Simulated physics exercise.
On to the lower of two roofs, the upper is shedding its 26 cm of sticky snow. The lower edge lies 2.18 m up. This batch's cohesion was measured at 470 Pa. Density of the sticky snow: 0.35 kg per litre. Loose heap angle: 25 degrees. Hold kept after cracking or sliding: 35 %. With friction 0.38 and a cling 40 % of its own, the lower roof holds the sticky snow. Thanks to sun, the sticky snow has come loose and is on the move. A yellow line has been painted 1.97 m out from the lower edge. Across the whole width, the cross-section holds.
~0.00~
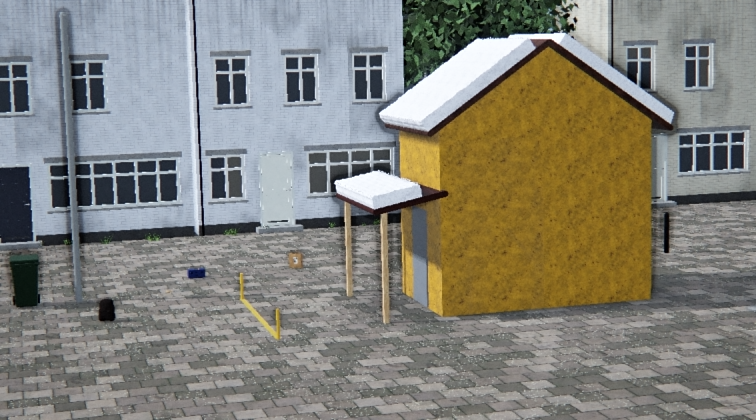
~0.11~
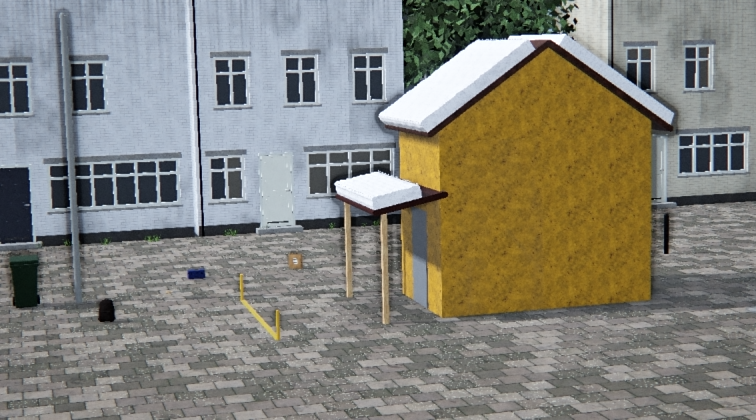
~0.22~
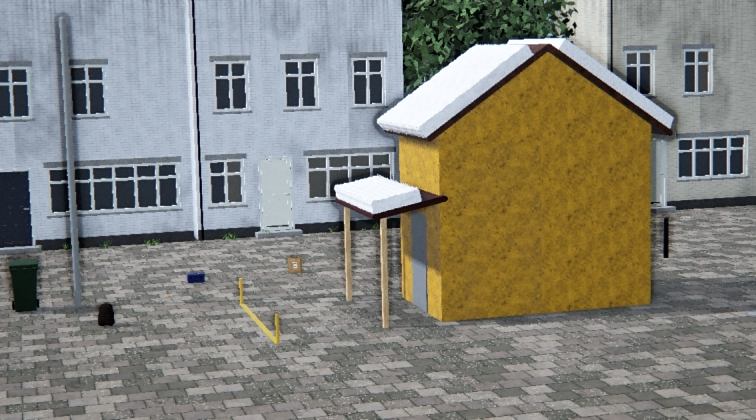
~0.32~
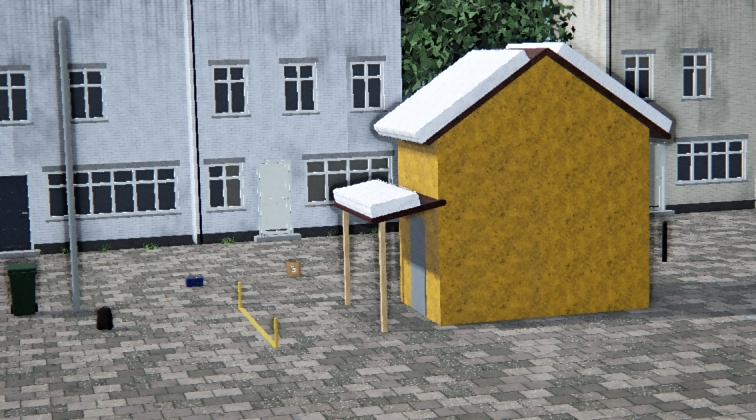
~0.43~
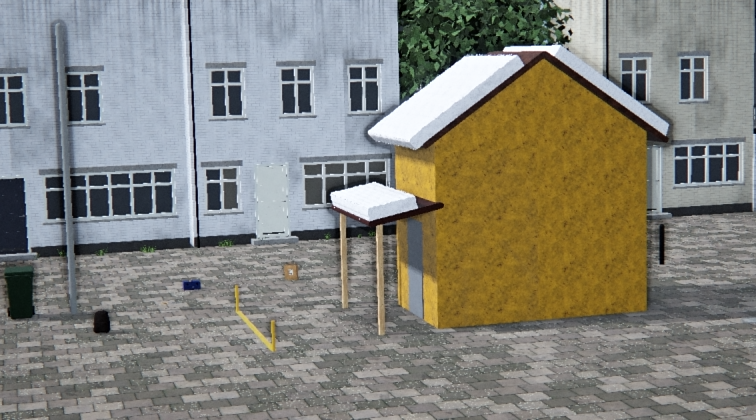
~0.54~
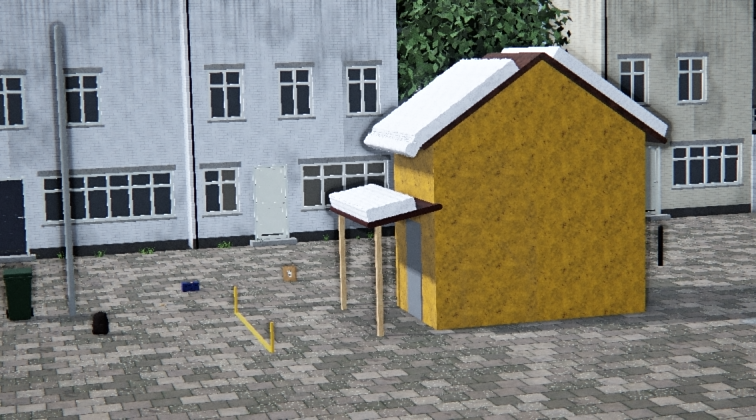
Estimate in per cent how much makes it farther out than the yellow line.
Roughly 34 per cent makes it past the line.
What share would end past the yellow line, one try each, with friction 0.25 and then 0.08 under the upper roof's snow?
I'd expect around 40 percent, then around 40 percent.
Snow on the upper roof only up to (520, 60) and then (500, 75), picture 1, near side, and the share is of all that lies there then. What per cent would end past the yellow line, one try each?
Respectively 30 % and 20 %.
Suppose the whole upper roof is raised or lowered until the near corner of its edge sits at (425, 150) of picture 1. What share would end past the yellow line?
It would then be around 25 percent.
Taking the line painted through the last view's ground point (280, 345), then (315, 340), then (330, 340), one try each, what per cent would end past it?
Respectively 40, 55 and 60 percent would end past it.
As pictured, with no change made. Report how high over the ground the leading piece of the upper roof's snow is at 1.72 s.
Roughly 1.2 m.
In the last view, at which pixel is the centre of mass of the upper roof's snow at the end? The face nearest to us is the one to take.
About (274, 321).
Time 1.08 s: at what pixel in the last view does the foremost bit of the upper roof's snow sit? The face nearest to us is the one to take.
Roughly at the pixel (378, 204).
By 1.08 s, none is below the lower edge and 0 % is past the line.
By 1.72 s, 11 % is below the lower edge and 0 % is past the line.
By 2.36 s, 73 % is below the lower edge and 12 % is past the line.
By 3.00 s, 74 % is below the lower edge and 34 % is past the line.
By 3.30 s, at the end, 74 % is below the lower edge and 34 % is past the line.
